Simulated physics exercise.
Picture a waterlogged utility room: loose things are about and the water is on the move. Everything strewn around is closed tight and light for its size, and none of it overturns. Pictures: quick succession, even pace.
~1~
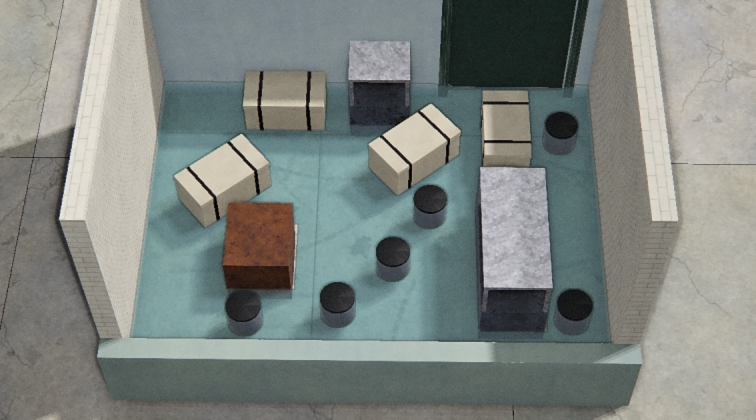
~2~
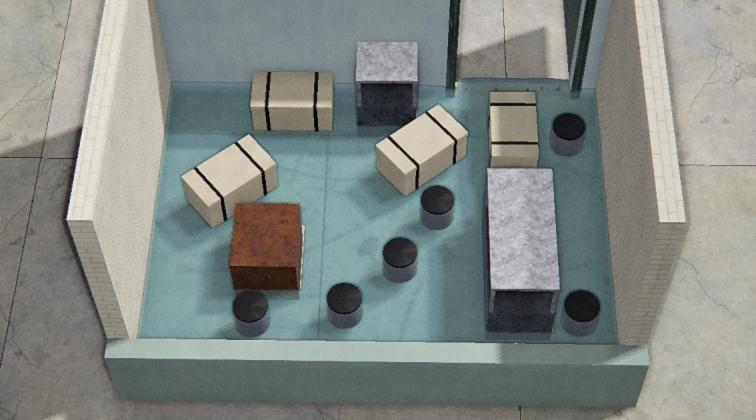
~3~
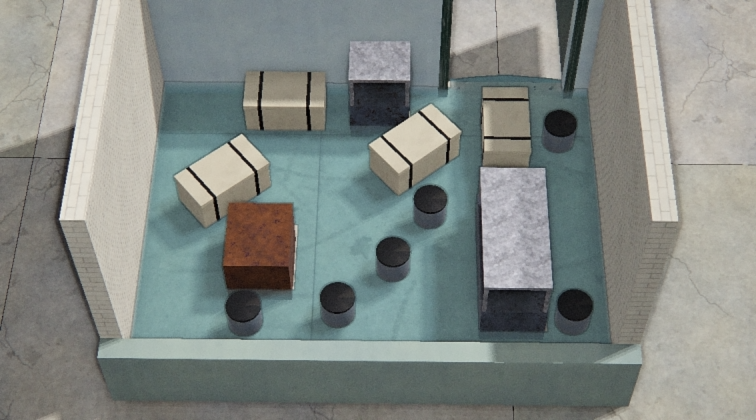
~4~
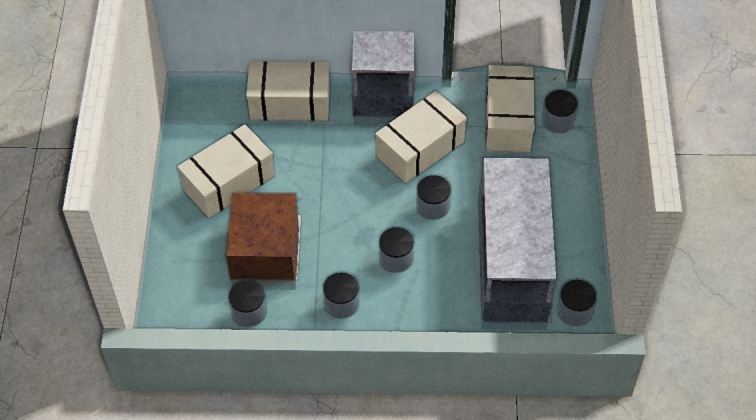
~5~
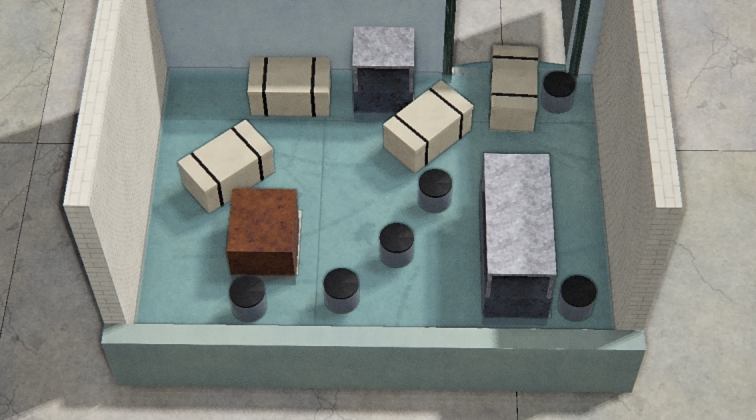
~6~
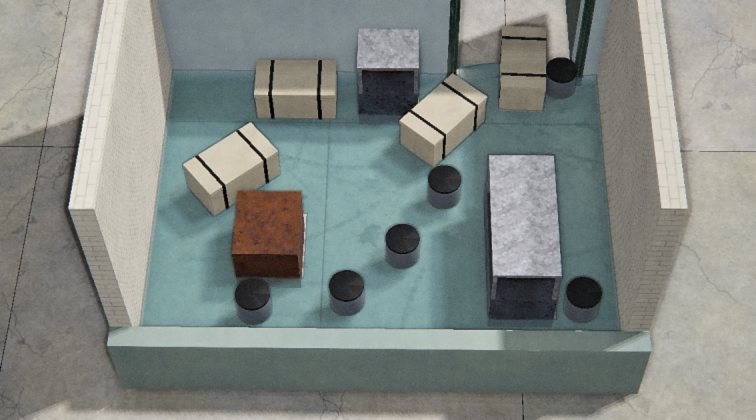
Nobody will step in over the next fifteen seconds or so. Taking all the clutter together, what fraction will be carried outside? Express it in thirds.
From what I can see, the part that leaves comes to one third through two thirds.
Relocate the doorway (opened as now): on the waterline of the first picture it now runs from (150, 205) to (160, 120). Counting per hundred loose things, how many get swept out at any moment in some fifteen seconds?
Something like 40 percent.
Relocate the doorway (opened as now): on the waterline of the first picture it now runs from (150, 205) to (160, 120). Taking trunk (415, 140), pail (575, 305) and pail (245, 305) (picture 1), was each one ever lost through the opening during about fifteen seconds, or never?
Item one gets away, item two doesn't escape, item three gets away.
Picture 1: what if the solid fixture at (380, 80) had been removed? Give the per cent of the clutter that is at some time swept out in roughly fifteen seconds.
Share estimate: Around 60 %.
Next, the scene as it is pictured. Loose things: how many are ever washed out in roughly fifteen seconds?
My count comes to 6.
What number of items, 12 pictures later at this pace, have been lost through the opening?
4.
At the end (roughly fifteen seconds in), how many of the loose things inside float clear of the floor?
Result - 4.
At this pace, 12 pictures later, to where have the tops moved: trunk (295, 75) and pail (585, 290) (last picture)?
Look around pixels (321, 107) and (571, 230).
A moment on, 2 of 10 are out; 8 afloat.
Next, 4 of 10 are out; 6 afloat.
Later, 5 of 10 are out; 5 afloat.
In the end, 6 of 10 are out; 4 afloat.
